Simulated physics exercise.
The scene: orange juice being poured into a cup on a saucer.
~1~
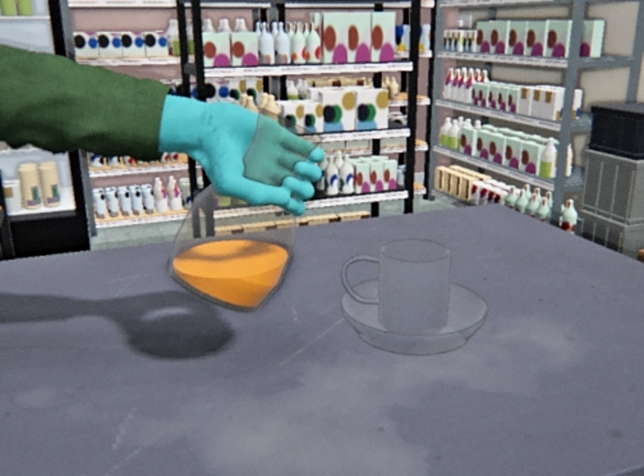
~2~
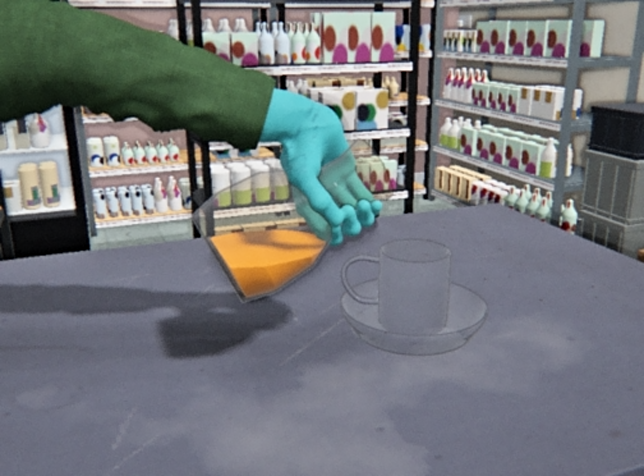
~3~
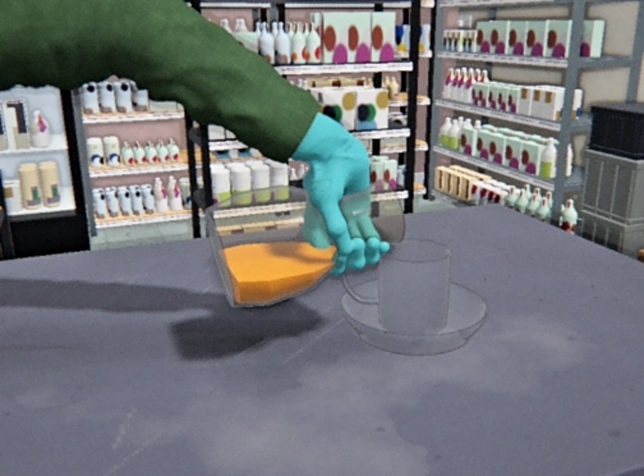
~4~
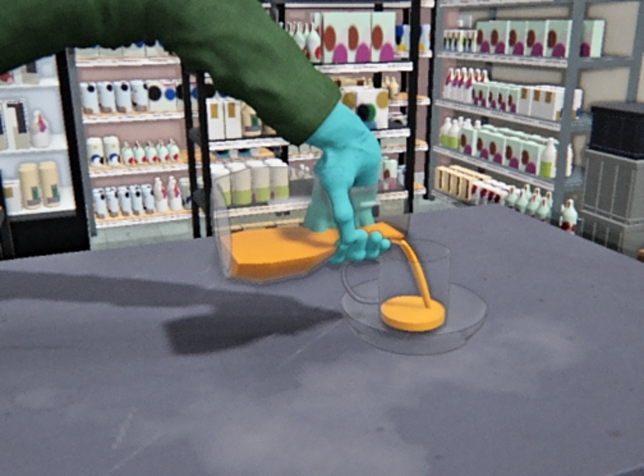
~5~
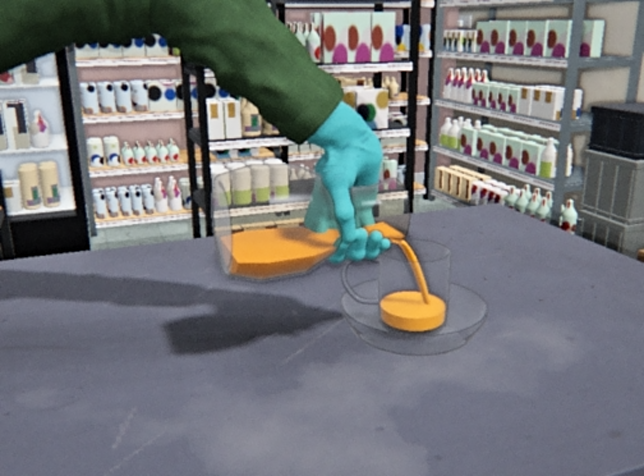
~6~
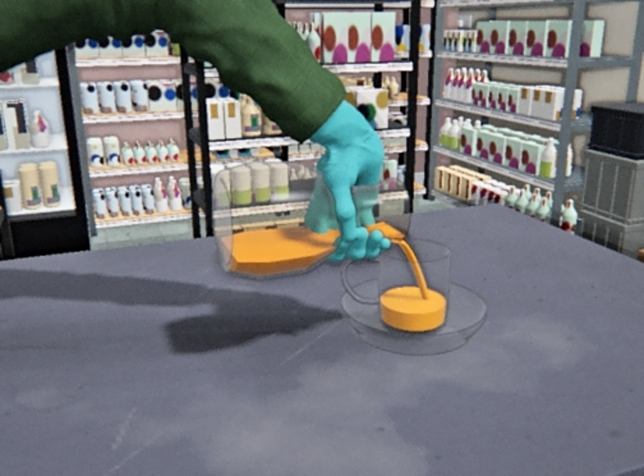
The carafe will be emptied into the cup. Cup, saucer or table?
The orange juice stays in the cup.
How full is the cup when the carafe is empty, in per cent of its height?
Close to 70 %.
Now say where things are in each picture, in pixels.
A hand has the carafe; carafe (254, 204) tipped 30° with all of its load; cup (414, 283) empty; saucer (450, 338) dry, in the first frame.
The carafe is tipped; carafe (300, 212) tipped 65° with all of its load; cup (414, 283) empty, in the second frame.
The carafe is tipped; carafe (311, 233) tipped 80° with all of its load; cup (414, 283) empty, in the third frame.
The stream is running; carafe (315, 219) tipped 90° with nearly all of its load; cup nearly empty, surface at (413, 310), in the fourth frame.
The stream is running; carafe (316, 218) tipped 90° with about three quarters of its load; cup (414, 283) nearly empty, in the fifth frame.
The stream is running; carafe (316, 216) tipped 90° with about two thirds of its load; cup about a quarter full, surface at (413, 301); saucer (450, 338) dry, in the sixth frame.
Shortly, the cup is about half full; the saucer is dry.
Then, the cup is about two thirds full; the saucer is dry.
At the finish, the cup is about three quarters full; the saucer is dry.
